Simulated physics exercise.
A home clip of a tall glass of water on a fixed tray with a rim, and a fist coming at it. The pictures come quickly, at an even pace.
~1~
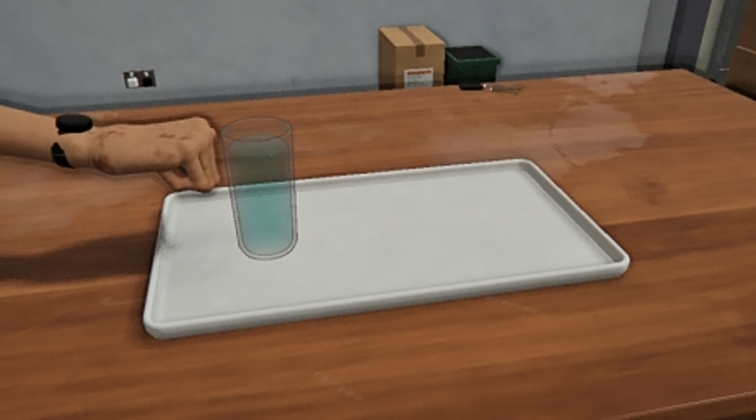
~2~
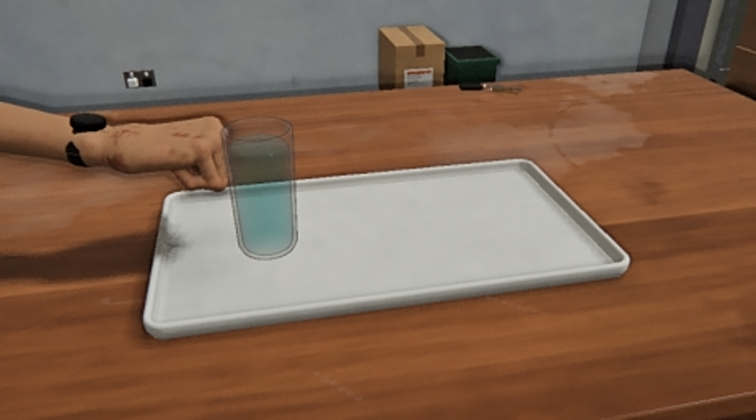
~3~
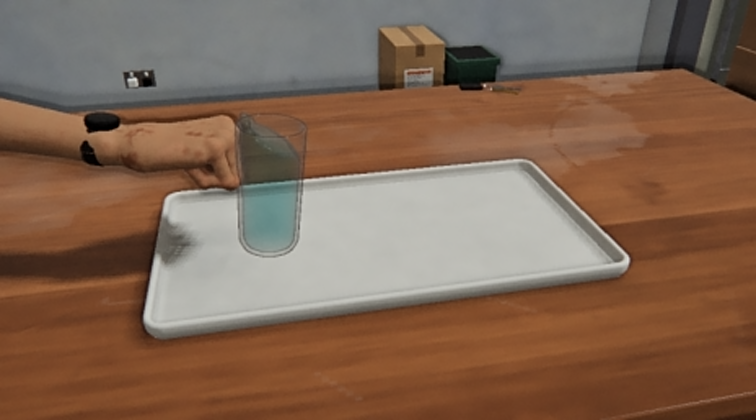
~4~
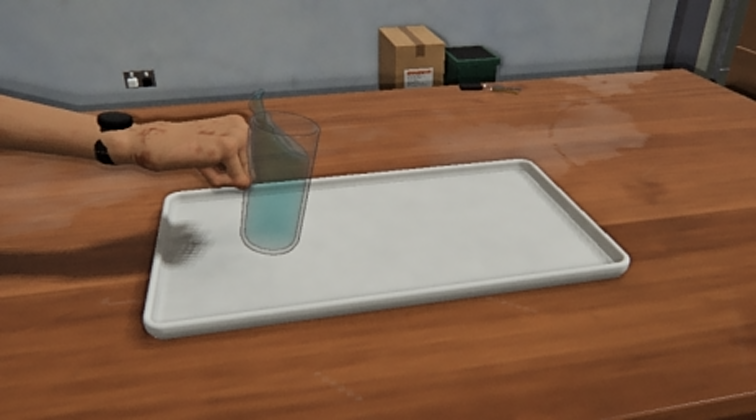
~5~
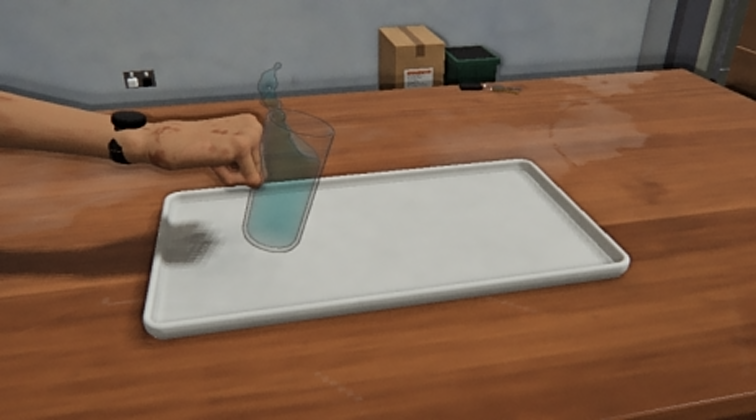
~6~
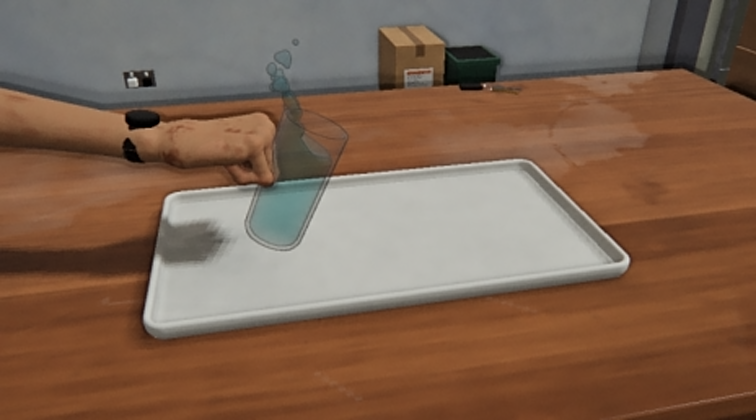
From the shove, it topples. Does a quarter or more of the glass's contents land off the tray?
Yes.
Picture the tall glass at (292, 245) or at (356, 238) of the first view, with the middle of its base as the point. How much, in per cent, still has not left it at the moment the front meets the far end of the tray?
First 60 per cent, second 70 per cent.
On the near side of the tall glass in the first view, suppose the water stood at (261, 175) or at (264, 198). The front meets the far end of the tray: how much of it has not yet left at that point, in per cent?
Near 50 % and 65 %.
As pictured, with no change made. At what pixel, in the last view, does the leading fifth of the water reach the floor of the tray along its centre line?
I'd put the spot somewhere close to pixel (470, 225).
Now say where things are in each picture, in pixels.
Tilt 0°; right rim (290, 128); surface from (227, 145) to (289, 140); the tray's far rim is at (571, 205); the tray is clear ahead, in the first picture.
Tilt 0°; right rim (290, 128); surface from (227, 145) to (289, 140), in the second picture.
Tilt 6°; right rim (304, 128); surface from (240, 124) to (292, 143); 1 per cent is over the edge, in the third picture.
Tilt 12°; right rim (317, 129); surface from (253, 121) to (306, 148); 2 per cent is over the edge, in the fourth picture.
Tilt 18°; right rim (332, 132); surface from (261, 150) to (320, 153); 4 per cent is over the edge, in the fifth picture.
Tilt 24°; right rim (345, 136); surface from (269, 163) to (332, 152); 5 per cent is over the edge, in the sixth picture.
A moment on, the tall glass lies on its side and 89 per cent is in the glass, 0 on the tray and 11 above or beyond its rim.
Next, the tall glass lies on its side and 47 per cent is in the glass, 41 on the tray and 12 above or beyond its rim.
Then the tall glass lies on its side and 28 per cent is in the glass, 45 on the tray and 27 above or beyond its rim.
Later the tall glass lies on its side and 16 per cent is in the glass, 50 on the tray and 34 above or beyond its rim.
Finally, 66 per cent is held by tray and glass, 34 is off the tray.
